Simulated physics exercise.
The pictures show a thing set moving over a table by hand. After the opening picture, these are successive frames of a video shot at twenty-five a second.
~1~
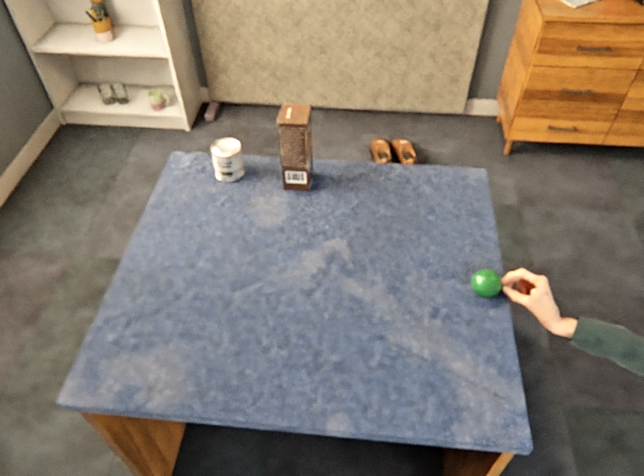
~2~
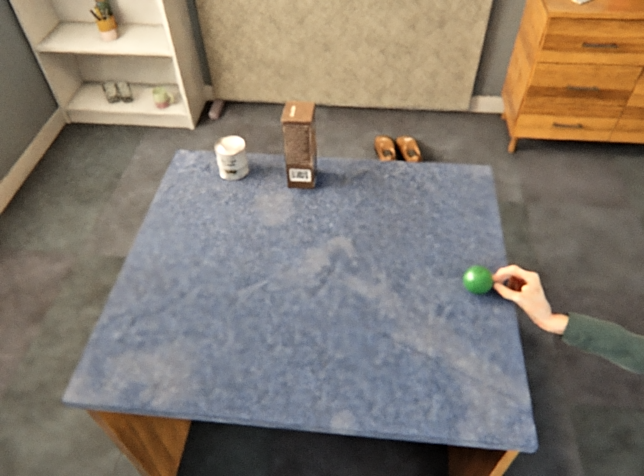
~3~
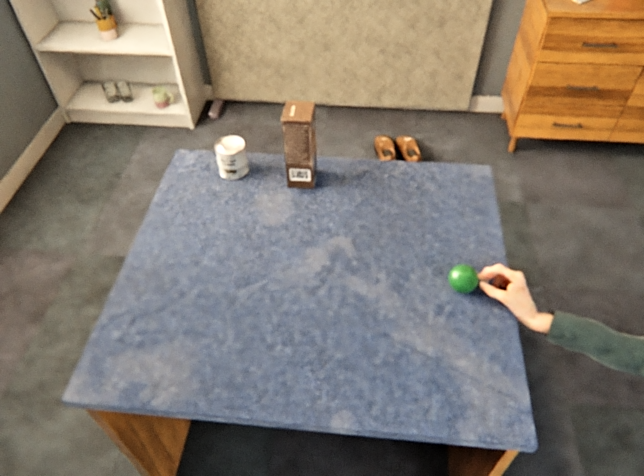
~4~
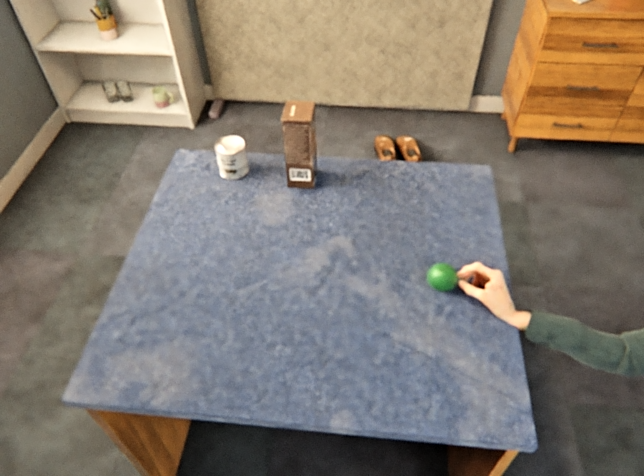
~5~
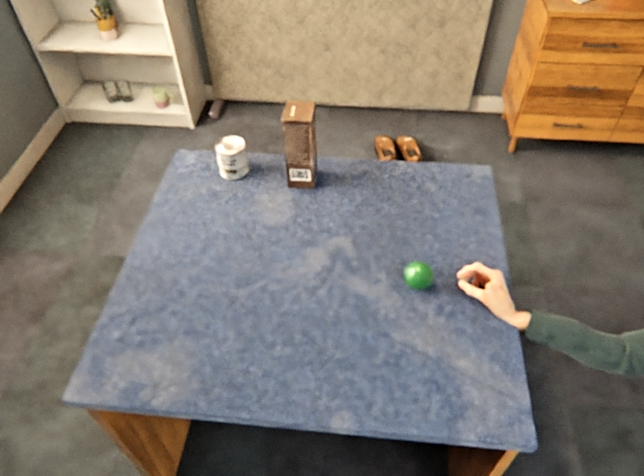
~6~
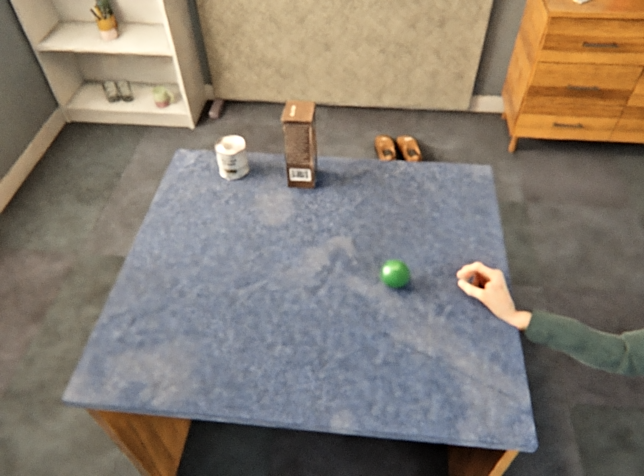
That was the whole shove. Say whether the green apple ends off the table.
The green apple falls off the table.
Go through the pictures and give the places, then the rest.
Under the hand; green apple (487, 284), in the first frame.
Under the hand; green apple (478, 280), in the second frame.
Under the hand; green apple (463, 279), in the third frame.
Green apple (442, 278), in the fourth frame.
Green apple (419, 276) rolled about its own width, in the fifth frame.
Green apple (396, 274) rolled well along, in the sixth frame.
Then, 0.20 s after the last picture, green apple rolled well along near (285, 266).
Then, 0.50 s after the last picture, green apple rolled well along near (137, 256).
Then, 0.70 s after the last picture, green apple now off the table.
Then, 1.00 s after the last picture, things are still on the move.
By the end, off the table, green apple.
